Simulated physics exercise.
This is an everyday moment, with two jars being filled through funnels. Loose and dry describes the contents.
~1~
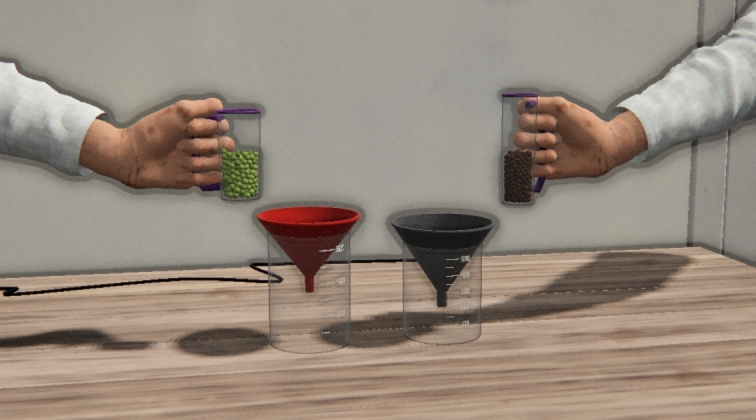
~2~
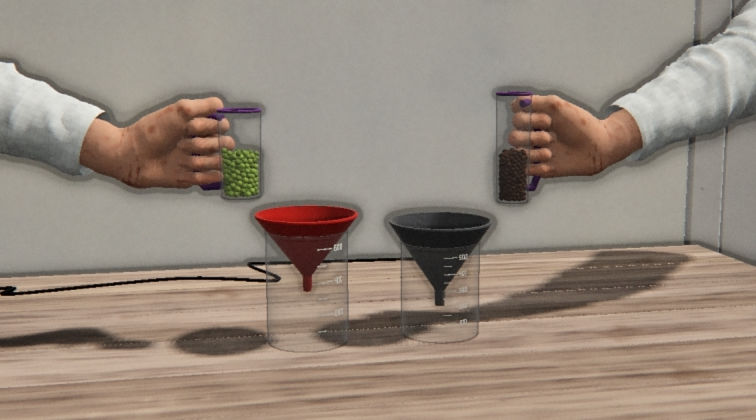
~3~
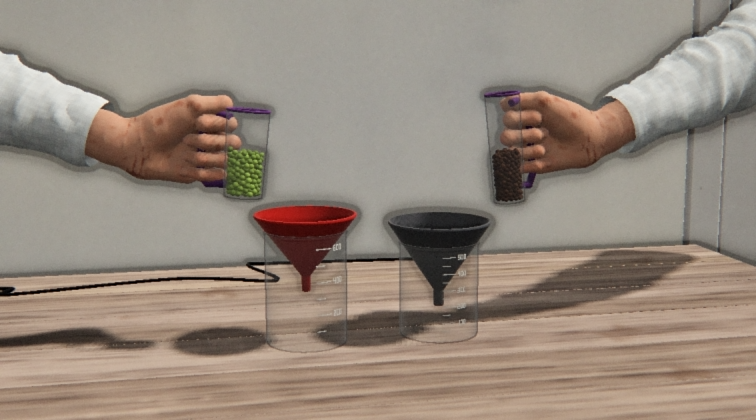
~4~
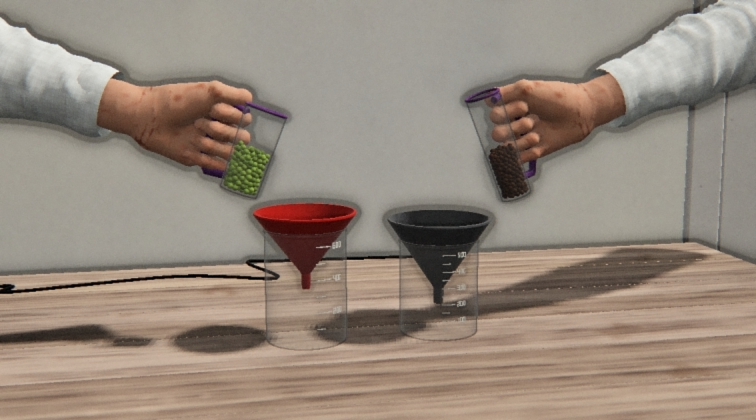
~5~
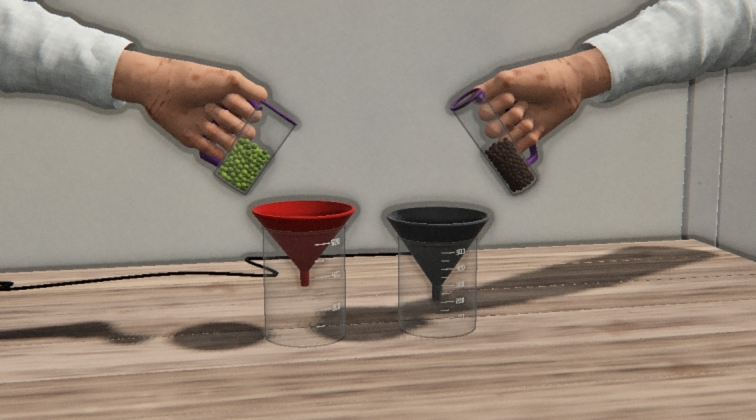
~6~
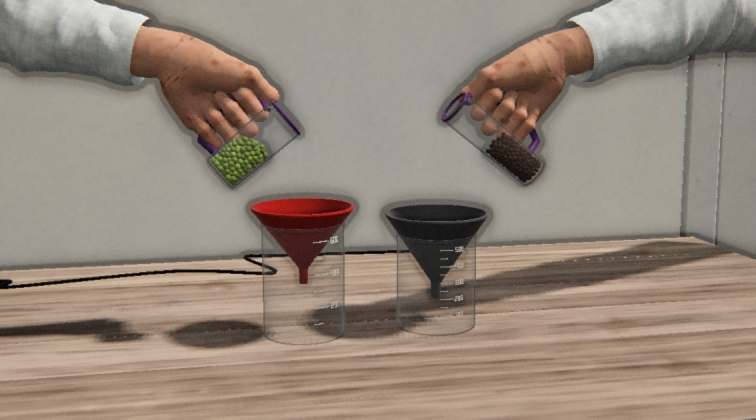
The clip opens with two hands holding clear, purple-rimmed cups upright above a red funnel on the left and a dark grey one on the right, each set in a clear container. The hands then tilt the cups inward, gradually steepening the angle, while the green peas and dark brown pieces remain inside.
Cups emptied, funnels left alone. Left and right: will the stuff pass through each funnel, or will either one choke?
As I see it, left funnel: I expect it will get stuck, right funnel: I expect it will get stuck.
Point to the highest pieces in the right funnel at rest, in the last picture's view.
(421, 246) or nearby.
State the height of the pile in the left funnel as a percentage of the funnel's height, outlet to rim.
Looks like around 75 in a hundred to me.
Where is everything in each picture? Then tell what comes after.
Left funnel (309, 224), outlet at (310, 292), narrower than one piece; left cup (240, 155), holding dried peas; right funnel (443, 230), outlet at (442, 307), under two pieces wide; right cup (519, 149), holding allspice berries, in the first frame.
Left cup (240, 154), upright; right cup (513, 148), upright, in the second frame.
Left cup (246, 154), tipped 5°; right cup (506, 148), tipped 5°, in the third frame.
Left cup (252, 151), tipped 20°; right cup (500, 146), tipped 20°, in the fourth frame.
Left cup (254, 148), tipped 35°; right cup (495, 143), tipped 35°, in the fifth frame.
Left funnel (303, 215), outlet at (304, 283); left cup (253, 146), tipped 51°; right funnel (437, 221), outlet at (436, 297); right cup (494, 140), tipped 51°, in the sixth frame.
Then, 0.24 s later than the last frame, left, every one still in the cup; right, every one still in the cup.
Then, 0.56 s later than the last frame, left, every one still in the cup; right, every one still in the cup.
Then, 0.89 s later than the last frame, left, the larger part still in the cup, roughly a quarter in or over the funnel; right, almost all still in the cup, just a few in or over the funnel.
When it is over, left, every one stuck in the funnel, not one down in the jar; right, almost all stuck in the funnel, just a few down in the jar.
